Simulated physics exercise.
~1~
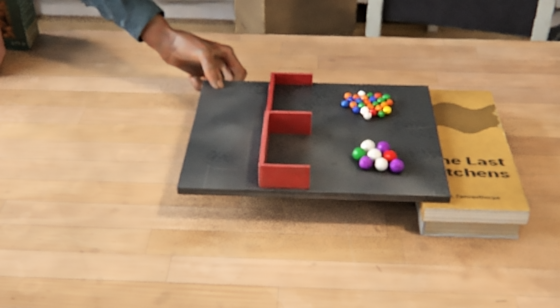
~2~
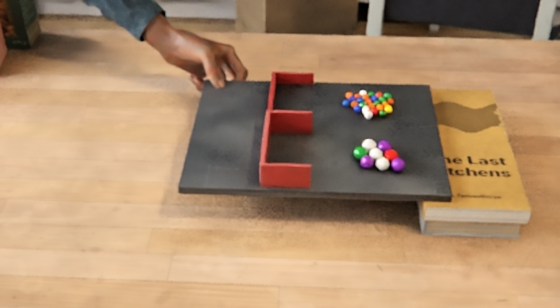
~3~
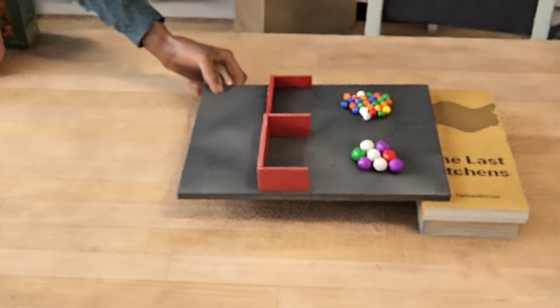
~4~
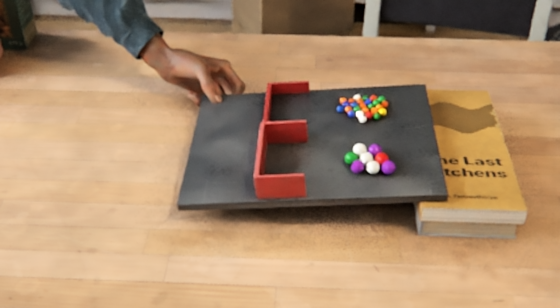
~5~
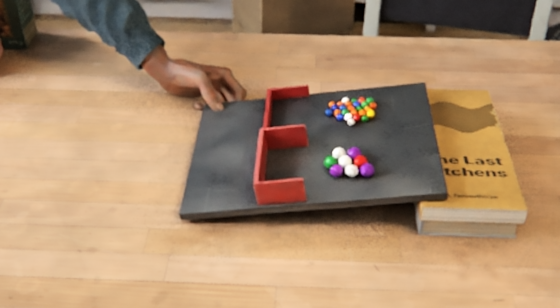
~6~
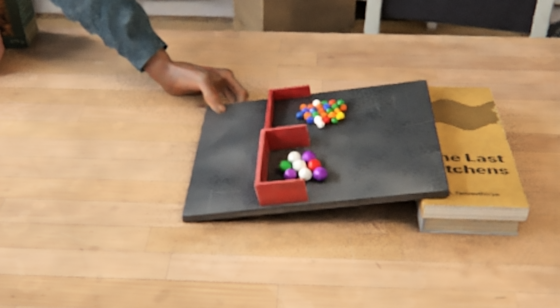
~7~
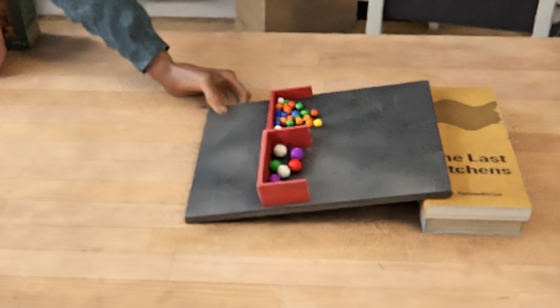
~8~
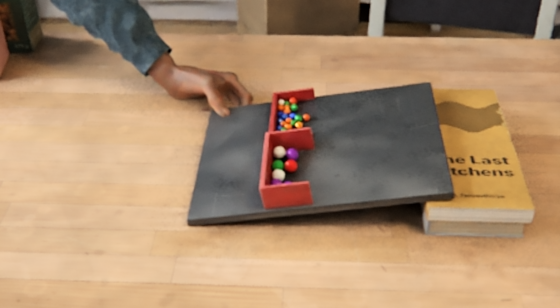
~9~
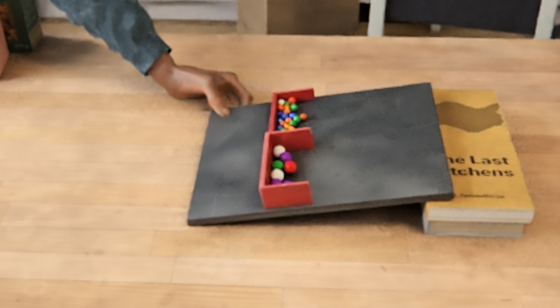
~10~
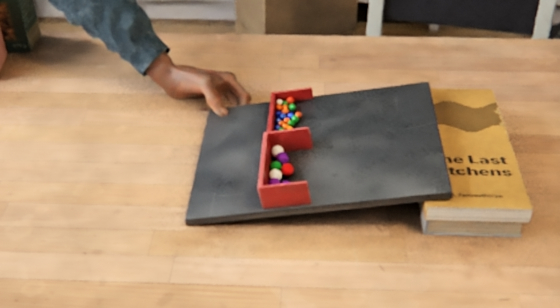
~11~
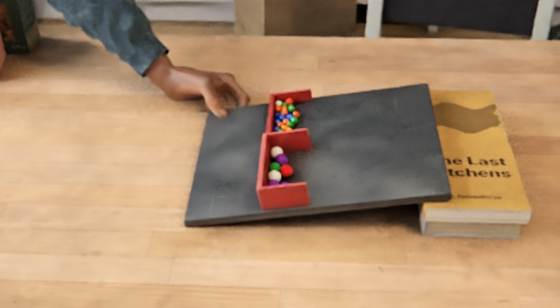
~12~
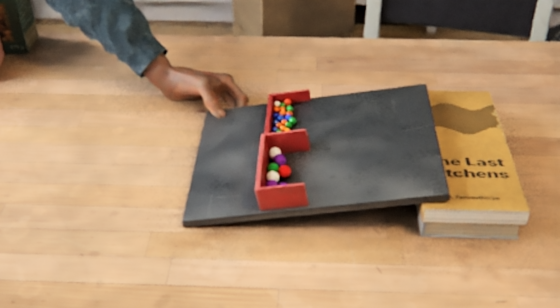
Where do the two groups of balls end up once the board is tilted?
Both groups stop at the red barriers on the board, with the near group held by the near barrier and the far group held by the far one.
